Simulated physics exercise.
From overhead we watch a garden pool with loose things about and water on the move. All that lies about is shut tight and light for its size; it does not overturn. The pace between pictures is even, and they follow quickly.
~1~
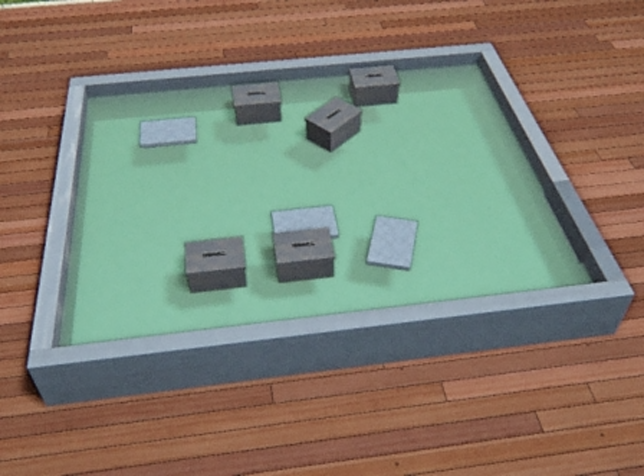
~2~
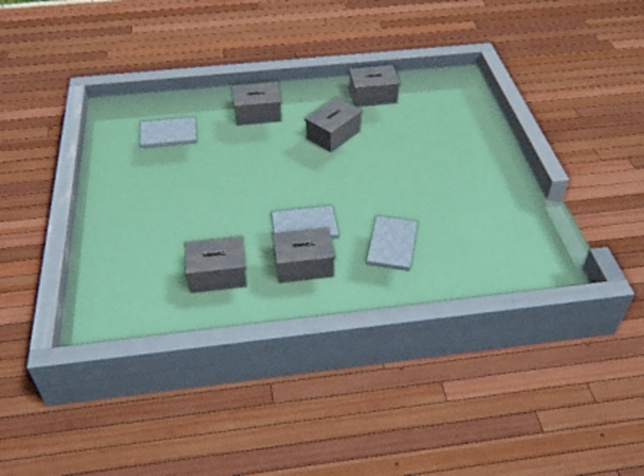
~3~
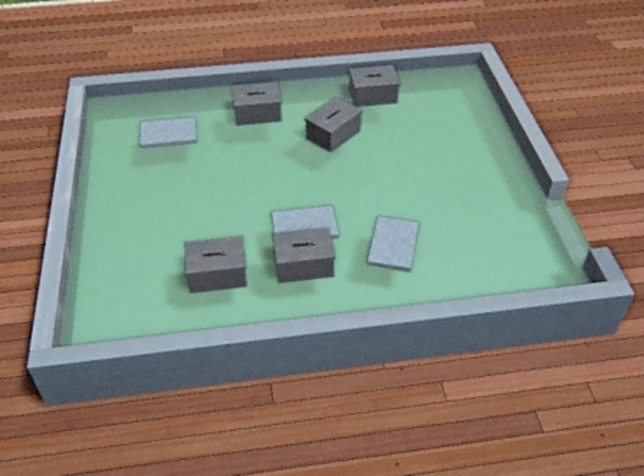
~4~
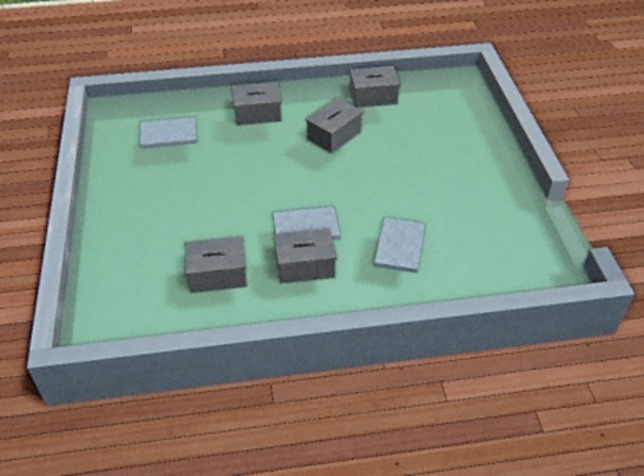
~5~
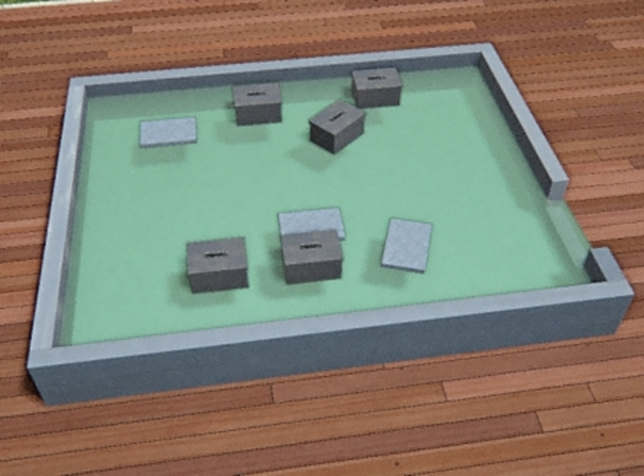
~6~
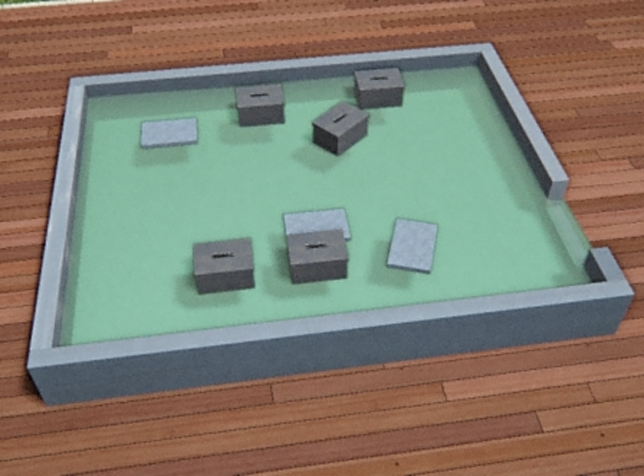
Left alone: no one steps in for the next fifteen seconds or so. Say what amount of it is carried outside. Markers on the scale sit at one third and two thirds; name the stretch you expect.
Bottom third.
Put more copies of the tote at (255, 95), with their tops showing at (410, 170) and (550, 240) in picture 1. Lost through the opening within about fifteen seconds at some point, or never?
Taking them in order, the first is lost through the gap and the second is lost through the gap.
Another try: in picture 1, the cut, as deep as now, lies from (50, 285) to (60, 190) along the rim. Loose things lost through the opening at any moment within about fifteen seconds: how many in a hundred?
Near 10 percent, give or take.
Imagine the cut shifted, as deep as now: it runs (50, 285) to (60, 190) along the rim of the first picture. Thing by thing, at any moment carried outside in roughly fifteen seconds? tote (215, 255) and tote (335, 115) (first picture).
So, for the first: Escapes the room, and for the second: Held back.
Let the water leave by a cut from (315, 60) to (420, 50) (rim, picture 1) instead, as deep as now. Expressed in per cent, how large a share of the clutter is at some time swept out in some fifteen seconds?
Some 40 in a hundred.
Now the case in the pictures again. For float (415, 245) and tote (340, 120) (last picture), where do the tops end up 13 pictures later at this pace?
Approximately (484, 246) for the first and (366, 124) for the second.
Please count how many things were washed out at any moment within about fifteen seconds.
It comes to 1.
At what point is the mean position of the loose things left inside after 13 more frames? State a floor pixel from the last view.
Roughly (333, 207).
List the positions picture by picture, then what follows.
A float at (393, 241), afloat; a tote at (303, 245), afloat; 0 of 8 have shifted, in the first picture.
A float at (393, 241), afloat; a tote at (303, 245), afloat; 0 of 8 have shifted, in the second picture.
A float at (394, 241), afloat; a tote at (303, 245) floats; 0 of 8 have shifted, in the third picture.
A float at (400, 242) floats, close to its start; a tote at (305, 245) floats; 1 of 8 have shifted, in the fourth picture.
A float at (407, 243), afloat, close to its start; a tote at (312, 247), afloat, close to its start; 1 of 8 have shifted, in the fifth picture.
A float at (413, 244) floats, close to its start; a tote at (317, 246) floats, close to its start; 4 of 8 have shifted, in the sixth picture.
A moment on, 0 of 8 are out; 8 afloat.
Next, 0 of 8 are out; 8 afloat.
Later, 1 of 8 are out; 7 afloat.
In the end, 1 of 8 are out; 7 afloat.
